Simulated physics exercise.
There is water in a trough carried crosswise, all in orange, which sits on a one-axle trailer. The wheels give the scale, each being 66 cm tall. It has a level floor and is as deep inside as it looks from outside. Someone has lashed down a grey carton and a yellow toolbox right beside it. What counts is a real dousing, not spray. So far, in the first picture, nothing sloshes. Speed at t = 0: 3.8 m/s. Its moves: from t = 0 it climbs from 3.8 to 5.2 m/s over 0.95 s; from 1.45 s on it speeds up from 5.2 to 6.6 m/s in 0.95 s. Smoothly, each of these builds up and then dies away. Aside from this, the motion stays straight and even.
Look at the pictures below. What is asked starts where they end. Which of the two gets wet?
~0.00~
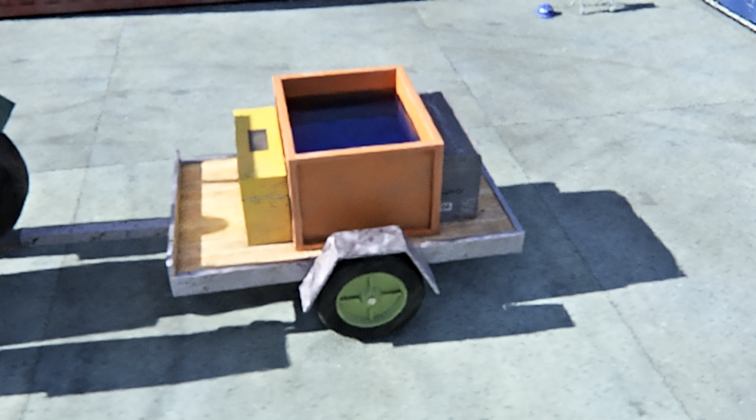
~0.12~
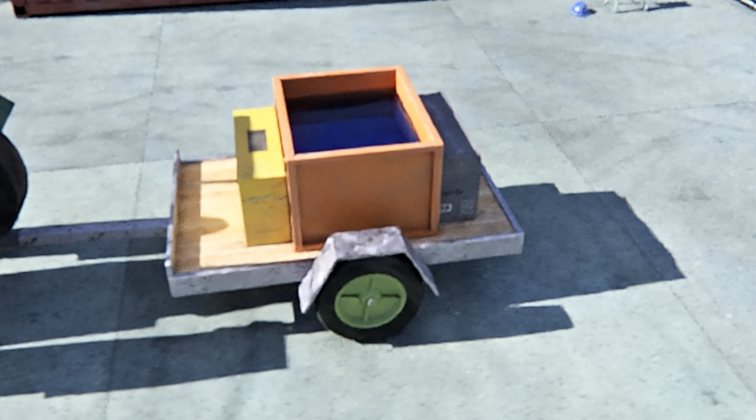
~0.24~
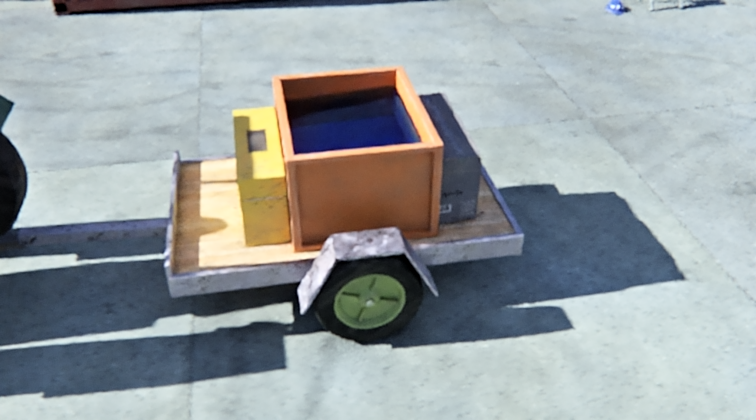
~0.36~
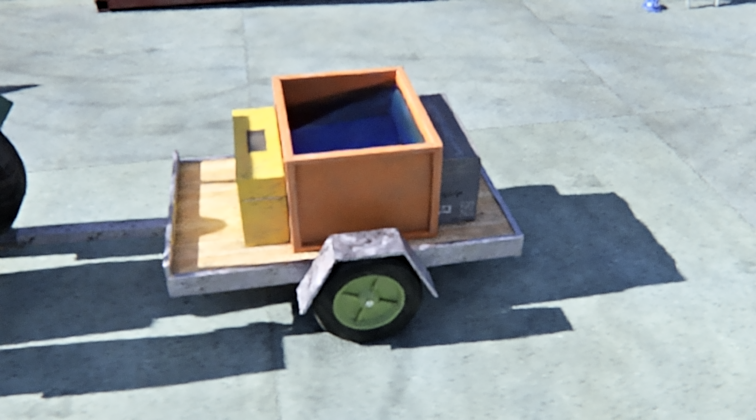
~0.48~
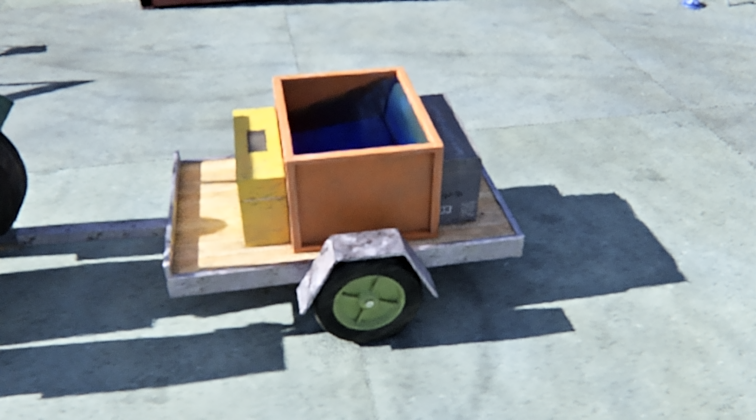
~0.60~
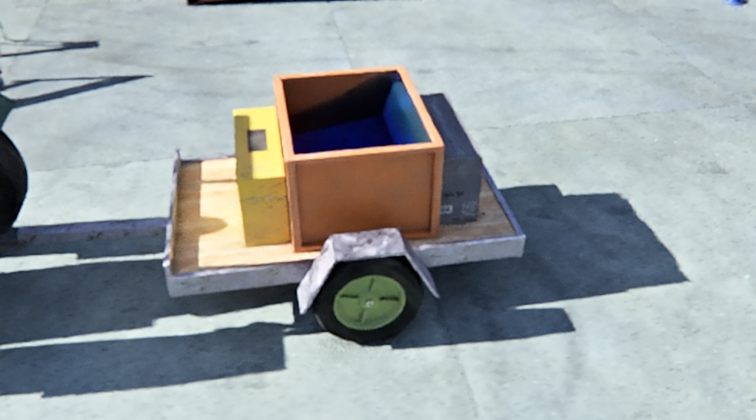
For the grey carton, it catches it; for the yellow toolbox, it stays clear.
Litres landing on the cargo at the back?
Roughly 8 litres.
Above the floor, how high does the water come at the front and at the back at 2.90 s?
About 44 cm in front, about 48 cm behind.
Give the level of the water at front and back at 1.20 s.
Heights: Front 62 cm, then back 40 cm.
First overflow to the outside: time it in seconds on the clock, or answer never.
Liquid gets out at roughly 2.1 s.
After 1.20 s it stands 40 cm high behind and 62 cm in front; all of it is still inside.
After 2.00 s it stands 61 cm high behind and 34 cm in front; all of it is still inside.
After 2.90 s it stands 47 cm high behind and 45 cm in front; 3 per cent has gone over the back.
After 5.39 s 3 per cent has gone over the back; the grey carton has caught 8 litres and the yellow toolbox nothing.
